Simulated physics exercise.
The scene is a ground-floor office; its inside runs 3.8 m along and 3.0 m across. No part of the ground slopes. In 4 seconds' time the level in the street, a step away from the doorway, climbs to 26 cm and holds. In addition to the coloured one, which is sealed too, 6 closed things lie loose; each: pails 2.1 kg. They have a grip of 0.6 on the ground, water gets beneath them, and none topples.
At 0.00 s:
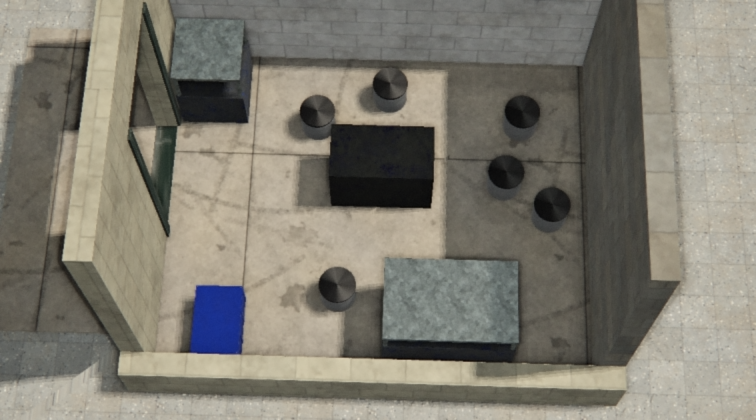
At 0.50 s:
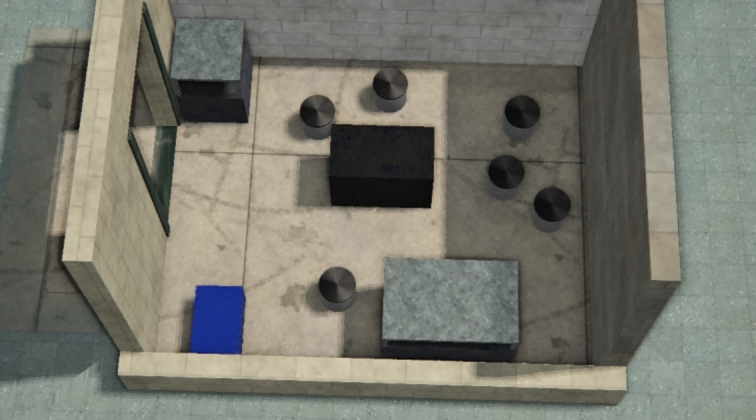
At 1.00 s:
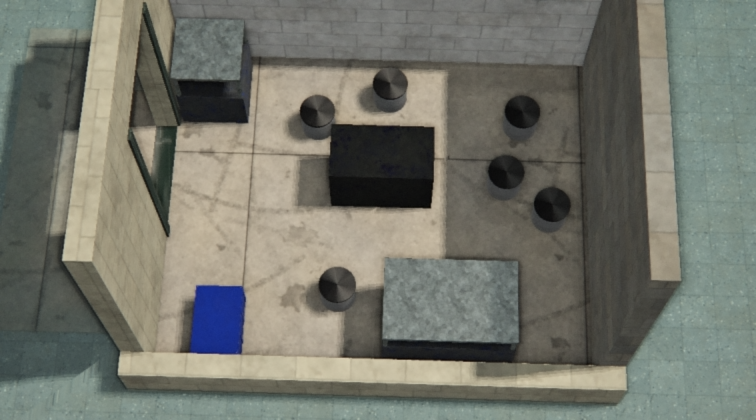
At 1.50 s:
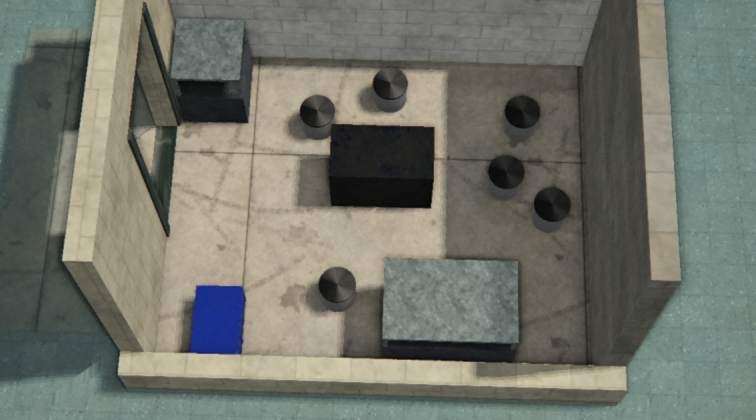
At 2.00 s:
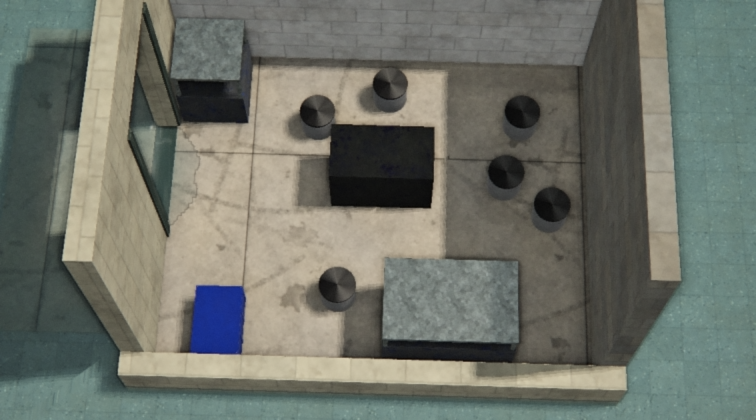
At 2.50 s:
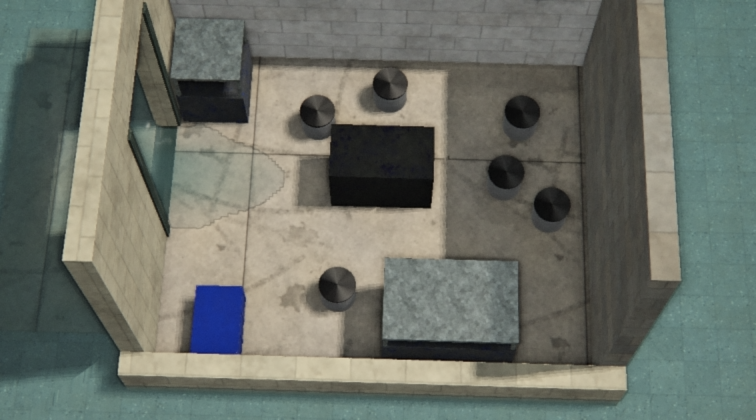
Shallow greenish water spread over the pavement outside a small walled room, then crept through the opening in the left wall onto the floor, while the blue box and everything else inside stayed still.
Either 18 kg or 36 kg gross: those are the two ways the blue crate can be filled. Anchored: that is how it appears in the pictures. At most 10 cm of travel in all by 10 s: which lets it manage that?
Answer: 36 kg, not 18 kg.
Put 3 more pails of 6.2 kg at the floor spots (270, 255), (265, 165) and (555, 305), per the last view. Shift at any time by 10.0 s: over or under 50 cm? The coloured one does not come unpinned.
First: Beyond the limit; second: Beyond the limit; third: Inside the limit.
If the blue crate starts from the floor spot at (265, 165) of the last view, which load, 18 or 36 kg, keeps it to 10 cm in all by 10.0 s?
Outcome - failure with both.
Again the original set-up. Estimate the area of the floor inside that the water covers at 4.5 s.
Roughly 6.5 m2 of it is wet.
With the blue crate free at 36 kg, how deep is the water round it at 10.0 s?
Around 13 cm.
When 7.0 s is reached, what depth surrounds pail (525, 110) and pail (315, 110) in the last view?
Depths: Near 10 cm, then near 7 cm.
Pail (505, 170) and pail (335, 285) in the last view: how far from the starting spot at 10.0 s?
Respectively 60 and 100 centimetres.
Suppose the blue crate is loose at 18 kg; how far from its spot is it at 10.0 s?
Roughly 100 cm.
After 3.5 s the blue crate would be 0 cm from its start with 18 kg and 0 cm from its start with 36 kg; 0 cm of water round it then.
After 4.5 s the blue crate would be 0 cm from its start with 18 kg and 0 cm from its start with 36 kg; 0 cm of water round it then.
After 7.0 s the blue crate would be 27 cm from its start with 18 kg and 0 cm from its start with 36 kg; 7 cm of water round it then.
After 10.0 s the blue crate would be 97 cm from its start with 18 kg and 0 cm from its start with 36 kg; 13 cm of water round it then.
